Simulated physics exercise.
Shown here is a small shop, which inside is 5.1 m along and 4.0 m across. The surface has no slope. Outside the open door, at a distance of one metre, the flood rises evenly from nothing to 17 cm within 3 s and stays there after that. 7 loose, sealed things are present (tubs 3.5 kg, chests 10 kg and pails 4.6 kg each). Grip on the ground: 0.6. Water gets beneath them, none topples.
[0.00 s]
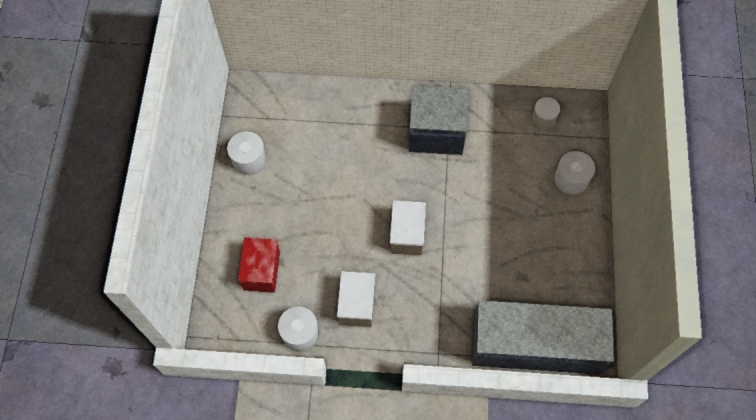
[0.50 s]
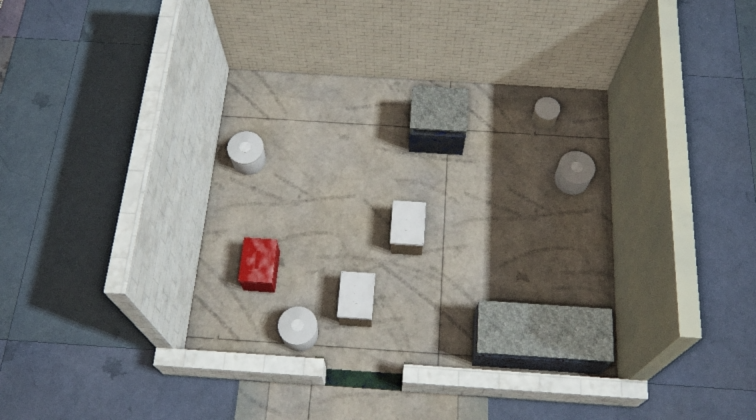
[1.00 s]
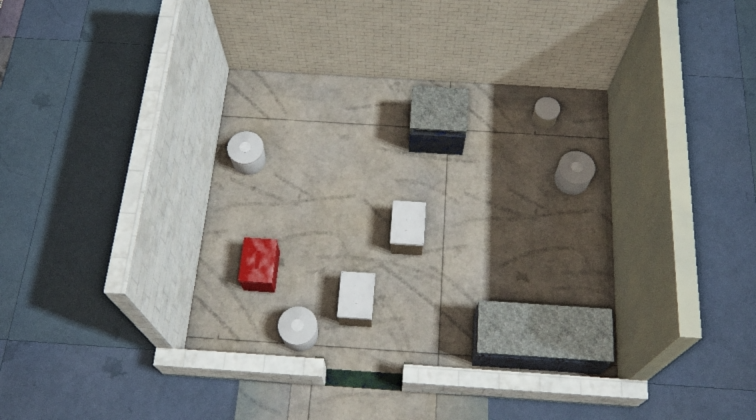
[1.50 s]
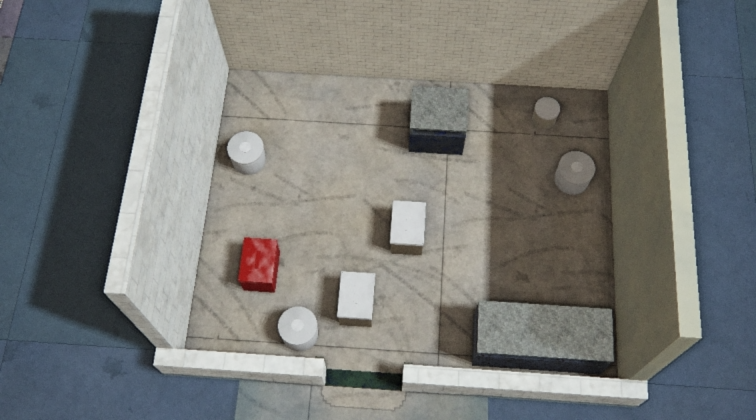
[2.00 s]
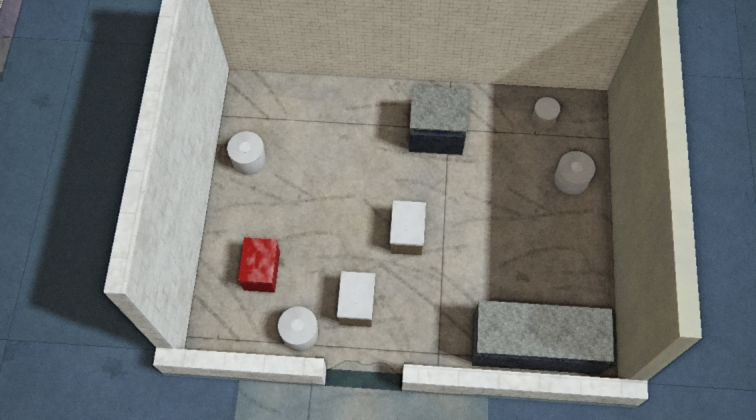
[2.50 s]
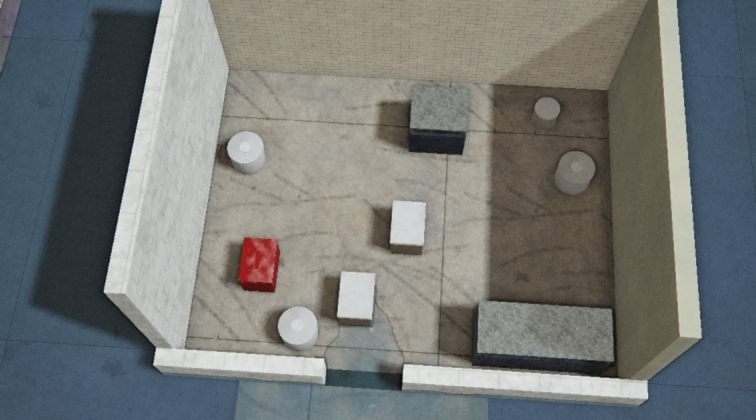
In a small roofless shop with a red chest, white boxes and pails, everything stayed still while the ground outside turned bluish with water, which then crept through the open doorway onto the floor.
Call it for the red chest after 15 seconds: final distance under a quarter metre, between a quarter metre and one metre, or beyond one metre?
Under a quarter metre.
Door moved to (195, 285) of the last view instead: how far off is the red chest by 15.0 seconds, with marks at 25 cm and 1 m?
Observation: Red chest large displacement.
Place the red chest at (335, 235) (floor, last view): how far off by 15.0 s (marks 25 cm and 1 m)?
Short answer, it is taken a long way.
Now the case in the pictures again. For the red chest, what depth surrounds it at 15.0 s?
Depth: About 4 cm.
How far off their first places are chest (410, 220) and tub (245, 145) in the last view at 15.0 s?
Net displacement, in order: 250 cm; 140 cm.
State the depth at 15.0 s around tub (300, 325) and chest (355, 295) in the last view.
I'd estimate 4 cm for the first and 8 cm for the second.
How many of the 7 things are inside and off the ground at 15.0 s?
Then: 6.
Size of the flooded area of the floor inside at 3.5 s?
About 2.5 m2.
After 3.5 s the red chest is near (258, 260), 0.0 m from its start, aground; 0 afloat.
After 6.8 s the red chest is near (256, 260), 0.0 m from its start, aground; 2 afloat.
After 11.0 s the red chest is near (256, 260), 0.0 m from its start, aground; 4 afloat.
After 15.0 s the red chest is near (256, 260), 0.0 m from its start, aground; 6 afloat.
